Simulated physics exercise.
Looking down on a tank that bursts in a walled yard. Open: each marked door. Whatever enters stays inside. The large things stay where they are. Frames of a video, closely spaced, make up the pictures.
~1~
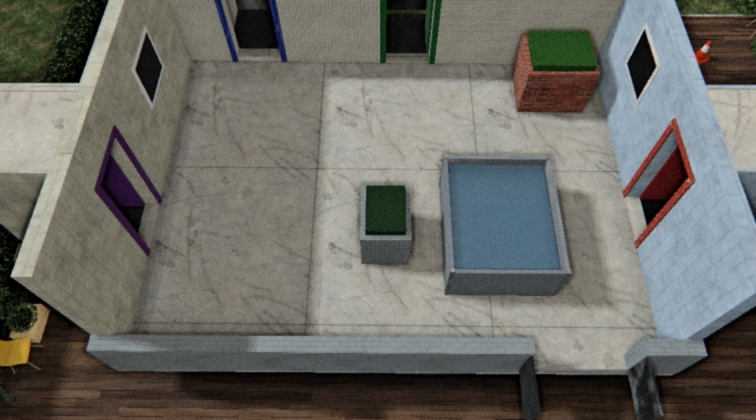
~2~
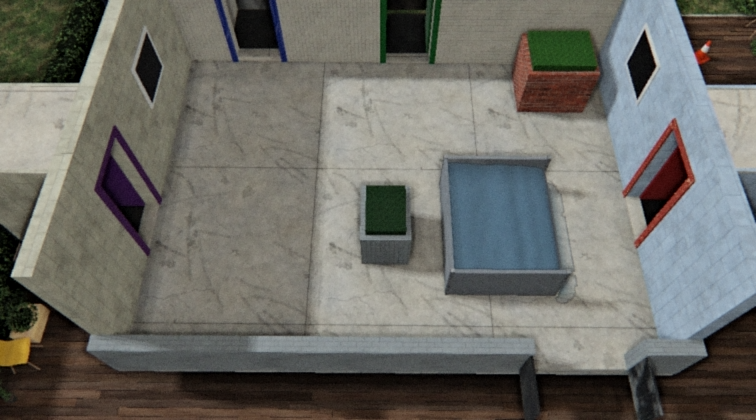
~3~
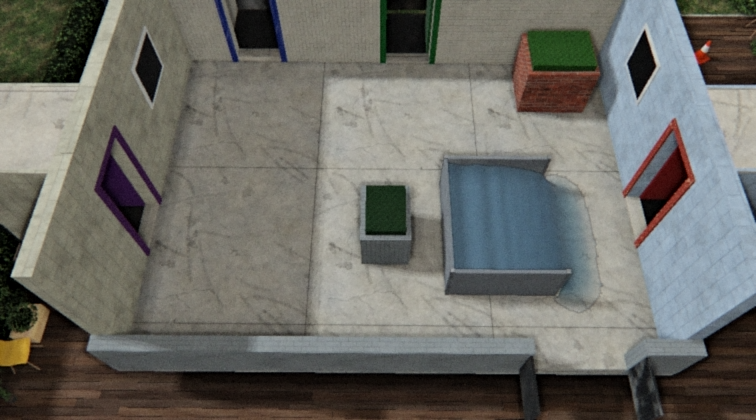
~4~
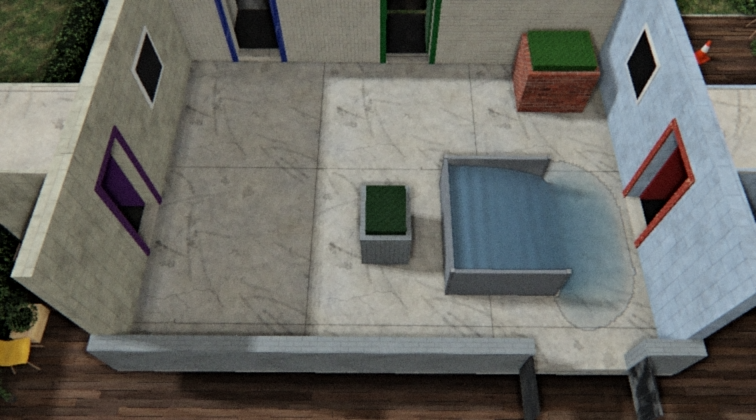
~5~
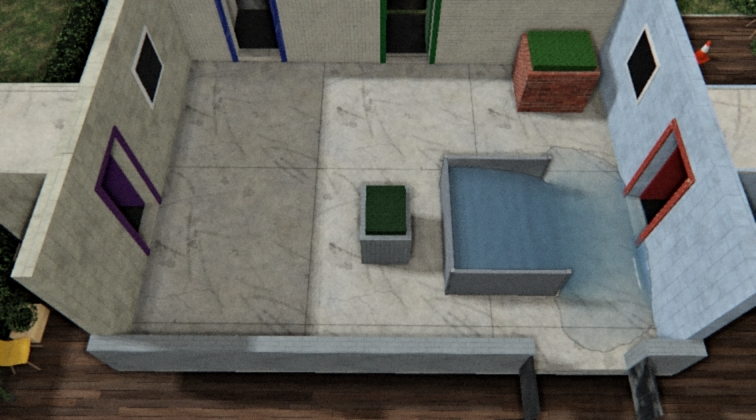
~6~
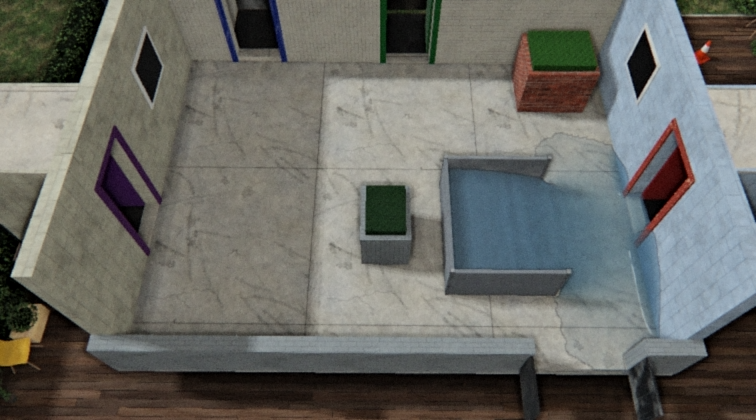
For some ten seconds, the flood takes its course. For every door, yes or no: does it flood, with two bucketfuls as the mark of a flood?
Green door: No, purple door: No, blue door: No, red door: Yes.
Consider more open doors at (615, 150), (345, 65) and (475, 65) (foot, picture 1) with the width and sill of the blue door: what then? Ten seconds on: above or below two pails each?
Taking them as listed, the first overshoots, the second undershoots and the third undershoots.
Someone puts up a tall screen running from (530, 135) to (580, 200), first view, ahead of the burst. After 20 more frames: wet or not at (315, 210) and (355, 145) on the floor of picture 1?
Result, in order: Bone-dry / swamped.
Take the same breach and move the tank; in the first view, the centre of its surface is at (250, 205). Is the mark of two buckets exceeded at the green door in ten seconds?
Green: Overshoots.
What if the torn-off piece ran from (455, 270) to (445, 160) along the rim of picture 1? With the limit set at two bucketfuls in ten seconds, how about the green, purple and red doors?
As I see it, the green door breaks the limit, the purple door breaks the limit and the red door stays within bounds.
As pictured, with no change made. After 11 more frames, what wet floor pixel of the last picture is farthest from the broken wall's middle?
I'd say near (590, 70).
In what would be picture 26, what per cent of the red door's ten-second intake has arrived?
I'd put it at about 90 per cent.
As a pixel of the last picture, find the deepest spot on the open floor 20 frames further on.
Somewhere around pixel (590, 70).
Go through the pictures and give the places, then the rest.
In the first picture, the water tank at (503, 214) is whole and still.
In the second picture, the front is at (559, 299), out from the gap at (548, 228).
In the third picture, water pours out at (547, 230) and has run to (582, 306).
In the fourth picture, water pours out at (546, 231) and has run to (603, 320).
In the fifth picture, the front is at (651, 317), out from the gap at (546, 231).
In the sixth picture, the front is at a hidden place, out from the gap at (546, 232).
A moment on, water covers 15 % of the floor; the green door not reached, the purple door not reached, the blue door not reached, the red door far over two buckets in.
Next, water covers 20 % of the floor; the green door not reached, the purple door not reached, the blue door not reached, the red door far over two buckets in.
Then, water covers 40 % of the floor; the green door wet at the sill, nothing in, the purple door not reached, the blue door not reached, the red door far over two buckets in.
Later, water covers 70 % of the floor; the green door wet at the sill, nothing in, the purple door not reached, the blue door not reached, the red door far over two buckets in.
In the end, water covers 90 % of the floor; the green door wet at the sill, nothing in, the purple door wet at the sill, nothing in, the blue door not reached, the red door far over two buckets in.
